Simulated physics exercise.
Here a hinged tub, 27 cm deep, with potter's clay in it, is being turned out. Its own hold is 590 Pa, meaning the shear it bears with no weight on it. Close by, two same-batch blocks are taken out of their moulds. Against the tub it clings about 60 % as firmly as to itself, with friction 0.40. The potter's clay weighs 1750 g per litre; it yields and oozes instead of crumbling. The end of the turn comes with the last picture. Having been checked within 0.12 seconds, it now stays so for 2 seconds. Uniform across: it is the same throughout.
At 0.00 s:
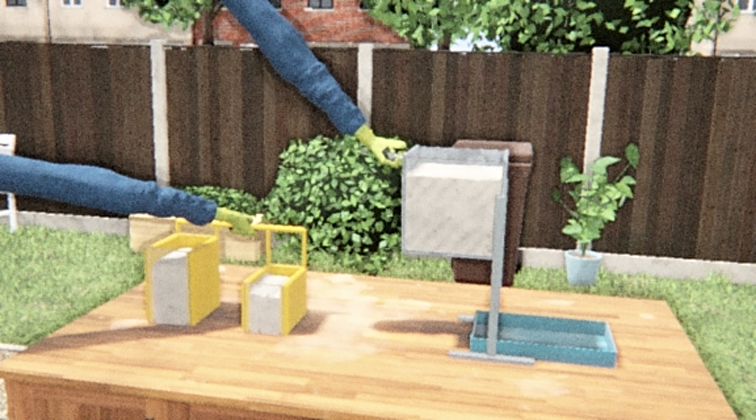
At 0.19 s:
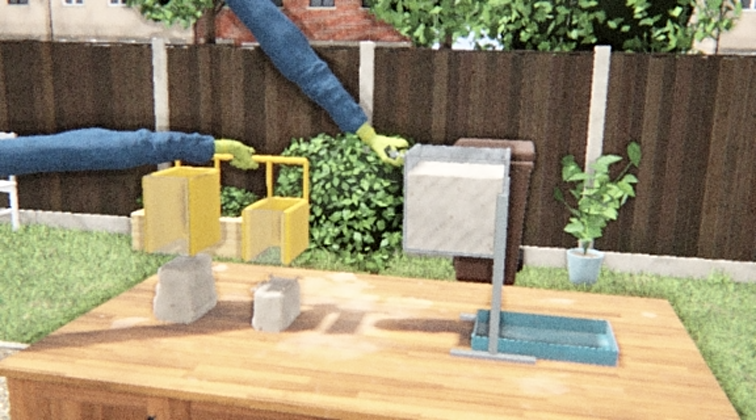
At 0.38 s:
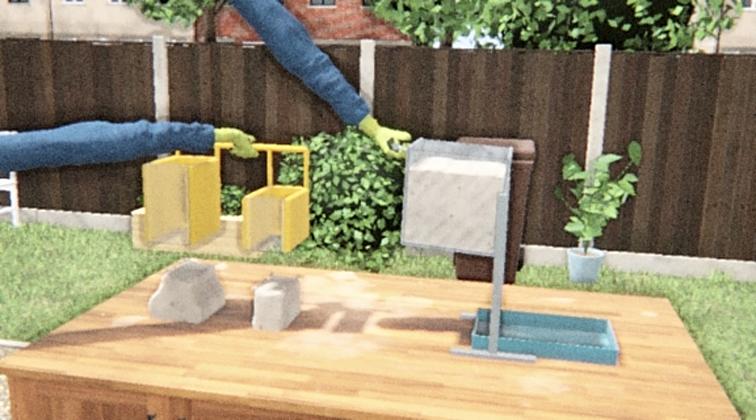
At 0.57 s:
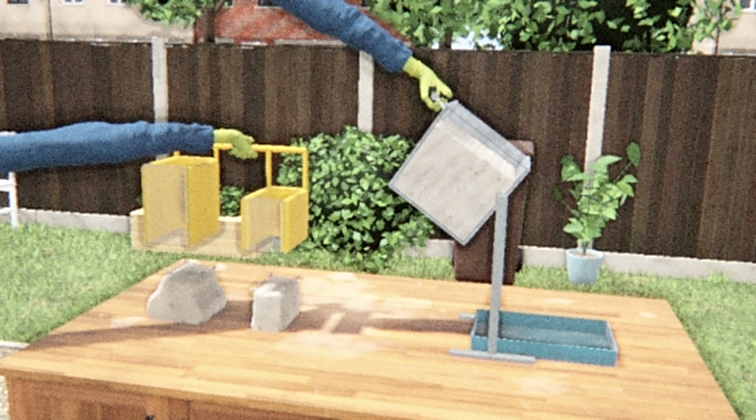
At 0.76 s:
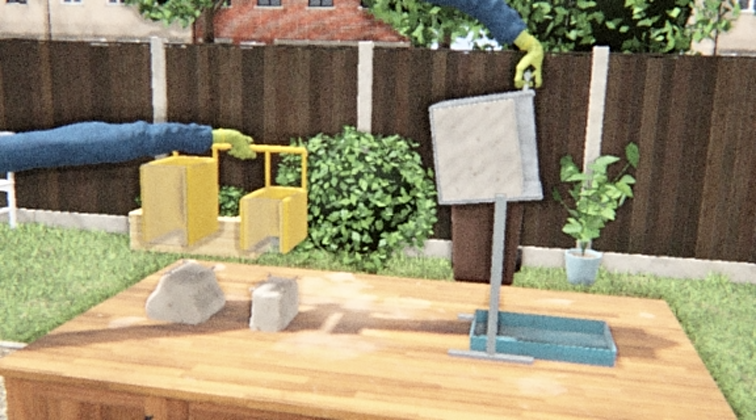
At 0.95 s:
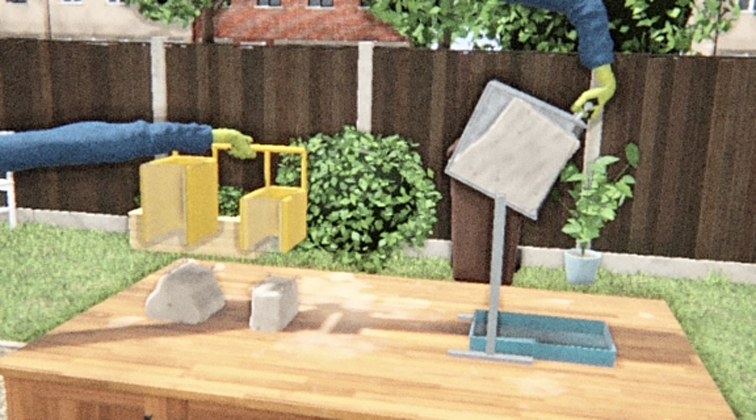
Gloved hands lifting yellow moulds off two grey clay blocks, the left one slumping, then turning a clay-filled hinged tub over rightward.
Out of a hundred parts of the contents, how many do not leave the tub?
Around 13 in every hundred.
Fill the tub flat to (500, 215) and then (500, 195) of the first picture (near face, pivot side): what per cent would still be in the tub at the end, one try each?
0 %, then 14 %.
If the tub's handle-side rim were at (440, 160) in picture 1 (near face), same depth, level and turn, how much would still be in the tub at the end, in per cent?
Roughly 0 %.
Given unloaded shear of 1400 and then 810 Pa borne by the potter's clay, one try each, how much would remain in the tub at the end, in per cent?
Expect about 0 in a hundred, then about 14 in a hundred.
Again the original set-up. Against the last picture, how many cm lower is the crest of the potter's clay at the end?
Roughly 20 cm.
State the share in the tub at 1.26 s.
Some 25 per cent.
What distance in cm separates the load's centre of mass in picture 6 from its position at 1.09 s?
14 cm.
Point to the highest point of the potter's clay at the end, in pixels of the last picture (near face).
Looking at the last picture, I'd put it at about (490, 172).
After 1.09 s, the tub is at 113 degrees and holds 48 %.
After 1.26 s, the tub is at 113 degrees and holds 23 %.
After 1.43 s, the tub is at 113 degrees and holds 16 %.
After 1.60 s, the tub is at 113 degrees and holds 14 %.
After 2.95 s, the tub is at 113 degrees and holds 13 %.
